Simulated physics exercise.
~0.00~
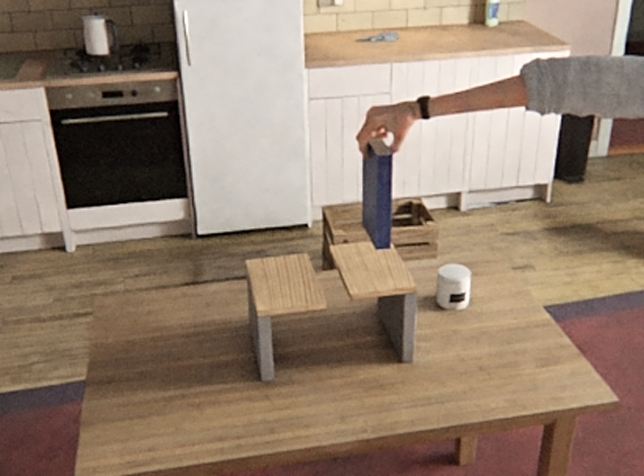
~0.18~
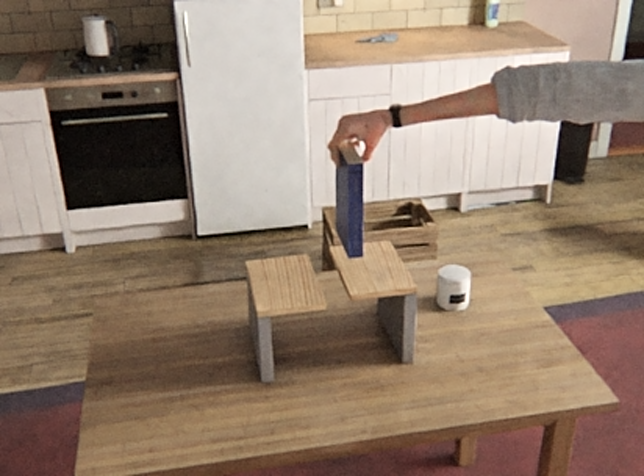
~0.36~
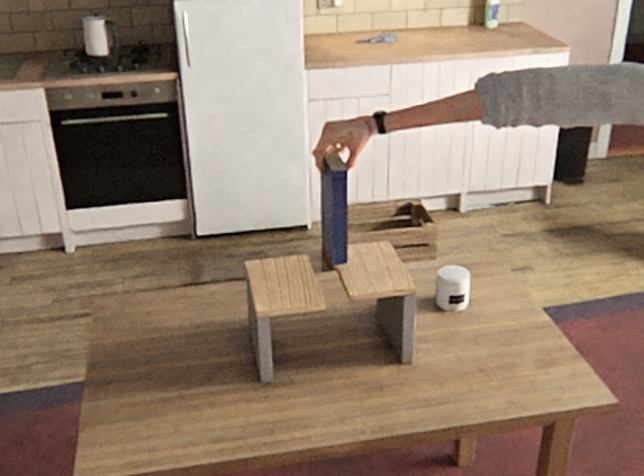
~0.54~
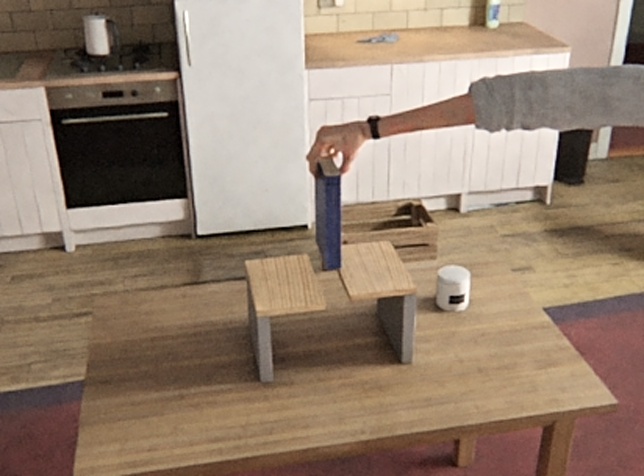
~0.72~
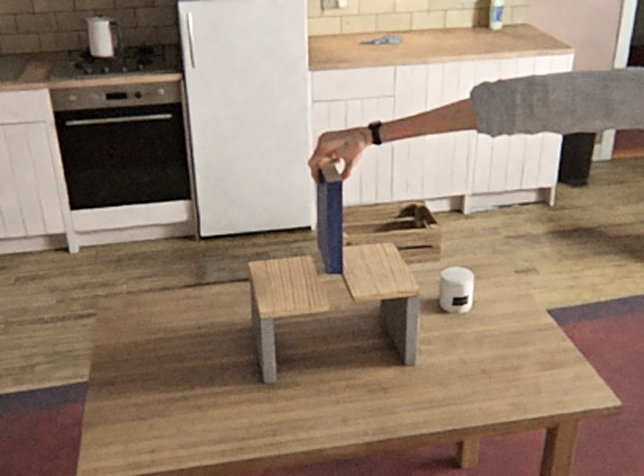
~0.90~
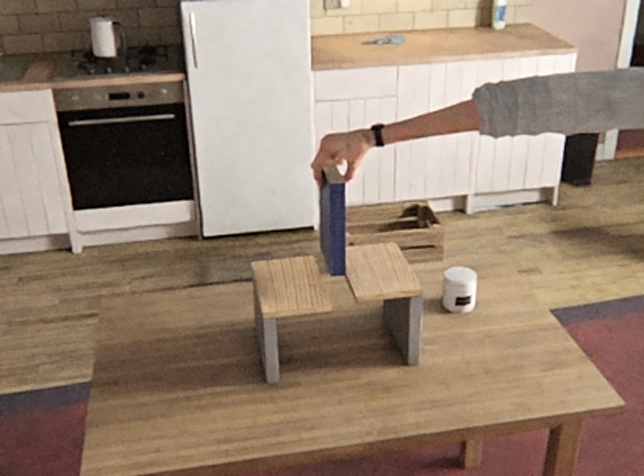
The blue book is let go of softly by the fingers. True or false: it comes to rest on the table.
True.
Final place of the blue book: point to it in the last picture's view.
Pretty much around (333, 307), I'd say.
Around 1.10 s, blue book displaced a little near (332, 236).
Around 1.20 s, blue book displaced about its own width near (333, 290).
Finally (1.9 s), moved from the start, blue book; white jar still in place. Final places as the last picture's camera would see them, blue book near (333, 307). The book reaches the table.
